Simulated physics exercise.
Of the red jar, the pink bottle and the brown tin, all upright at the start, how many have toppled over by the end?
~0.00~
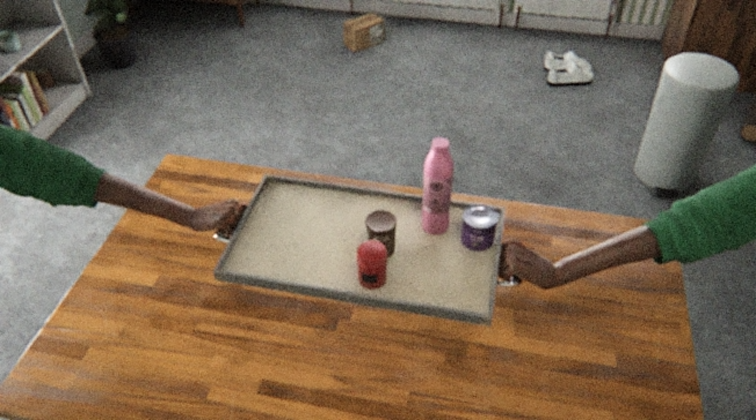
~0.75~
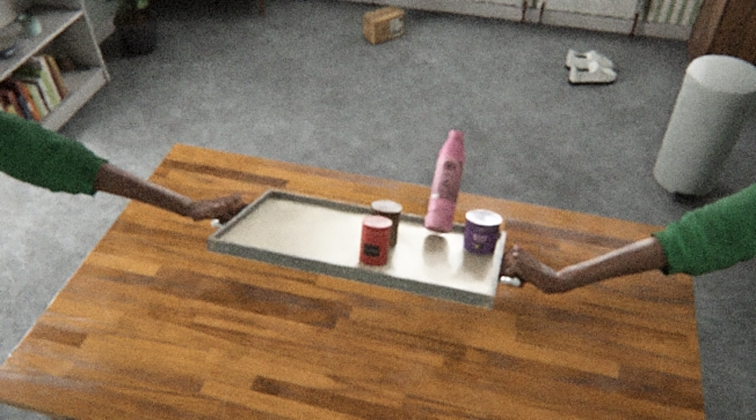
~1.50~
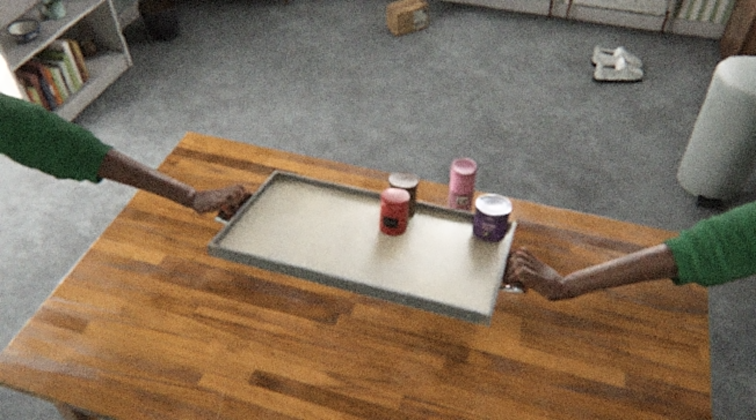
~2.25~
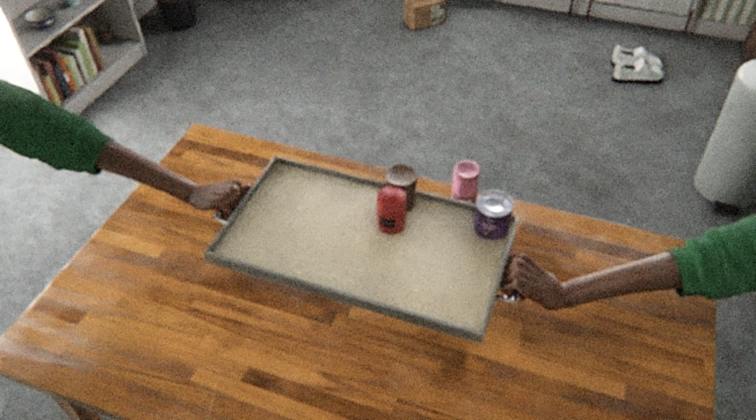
One of them has toppled, the pink bottle, which goes over the far edge of the tray.
